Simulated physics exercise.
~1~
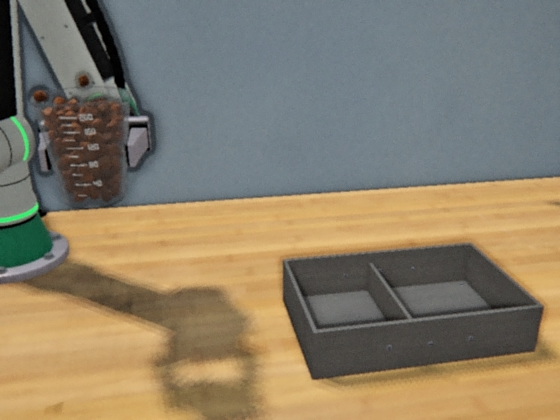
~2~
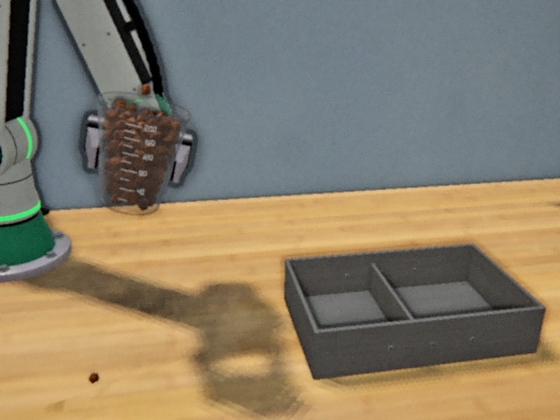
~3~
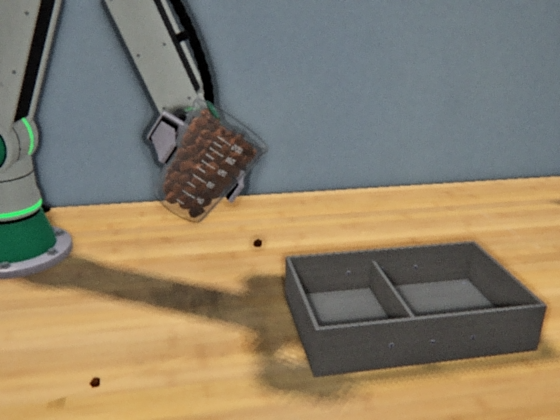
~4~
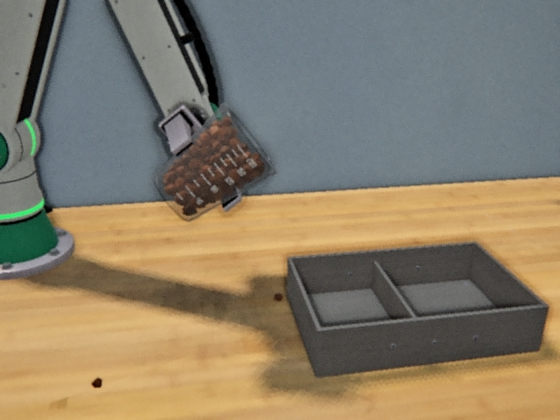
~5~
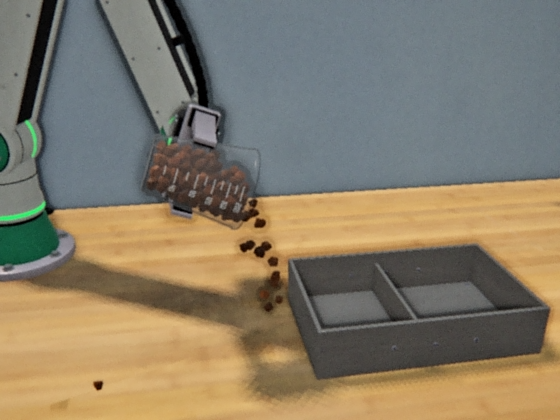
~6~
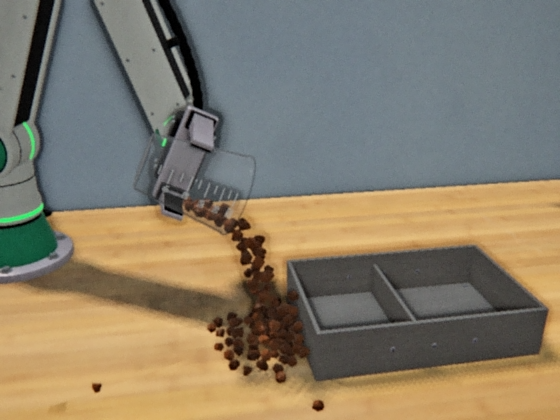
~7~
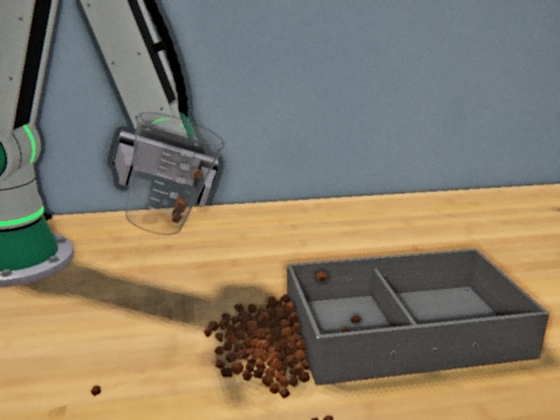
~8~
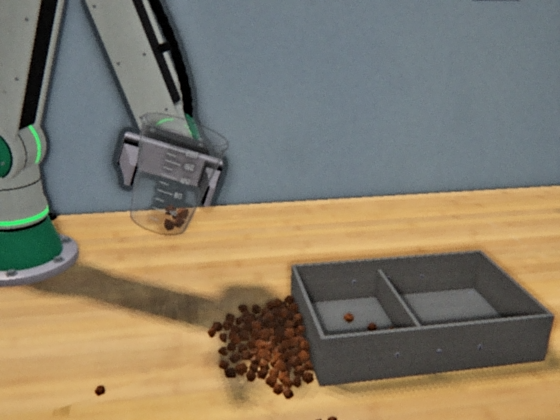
To begin with, a robot arm grips a clear beaker full of brown pellets, held upright at the left above a wooden table where a gray two-part box sits. The arm carries the beaker to the right, and a stray pellet or two drops onto the table. It then tips the beaker onto its side, short of the box. Pellets pour out in a stream and pile up against the box's left wall. The arm turns the beaker back toward upright, leaving most pellets heaped outside, a few in the beaker and a few in the left compartment.
